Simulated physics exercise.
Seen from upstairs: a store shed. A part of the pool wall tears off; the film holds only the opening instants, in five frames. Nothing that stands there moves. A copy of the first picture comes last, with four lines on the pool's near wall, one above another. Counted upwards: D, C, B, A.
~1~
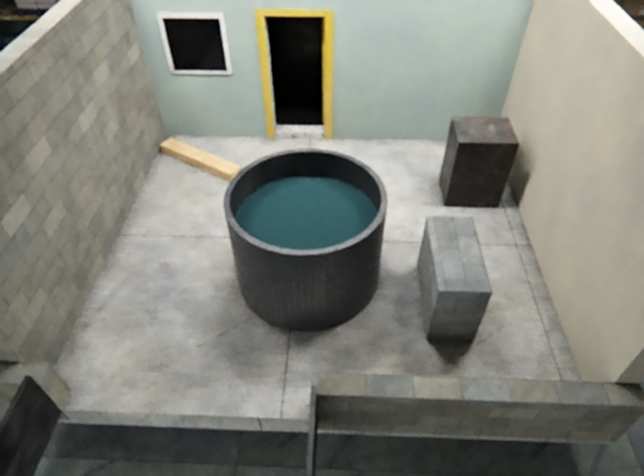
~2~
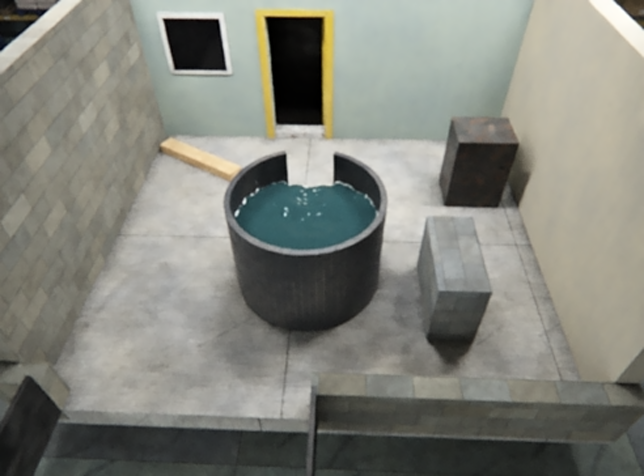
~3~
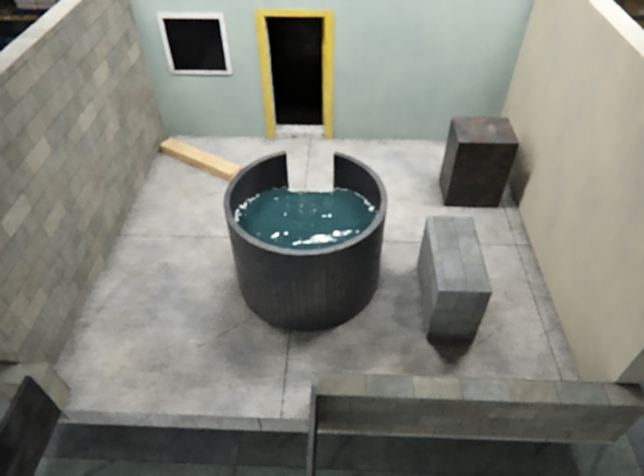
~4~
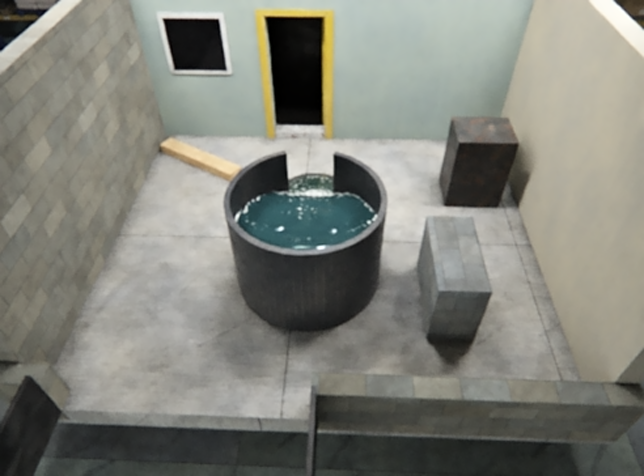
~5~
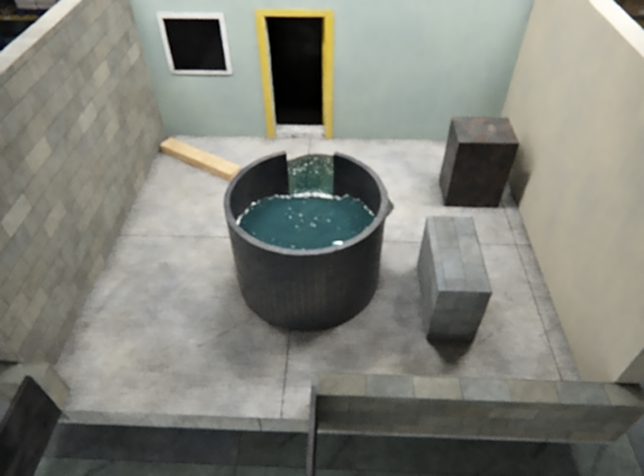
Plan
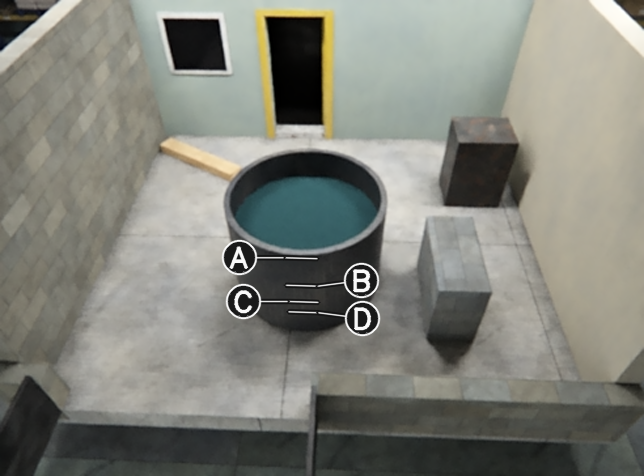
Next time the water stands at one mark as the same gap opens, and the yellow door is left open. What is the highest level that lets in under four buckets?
The limit is D.
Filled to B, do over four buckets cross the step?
Yes.
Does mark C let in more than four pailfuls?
Yes, that goes wrong.
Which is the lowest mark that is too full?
C.
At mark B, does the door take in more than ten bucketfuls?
Yes, it does.
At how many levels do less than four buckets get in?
One of the four.
On the marked copy, A at (300, 258); B at (301, 285); C at (302, 301); D at (303, 312); from the bottom up D, C, B, A.
With A, dozens of bucketfuls pour in.
With B, dozens of bucketfuls pour in.
With C, about 9 bucketfuls get in.
With D, a bucket or two gets in.
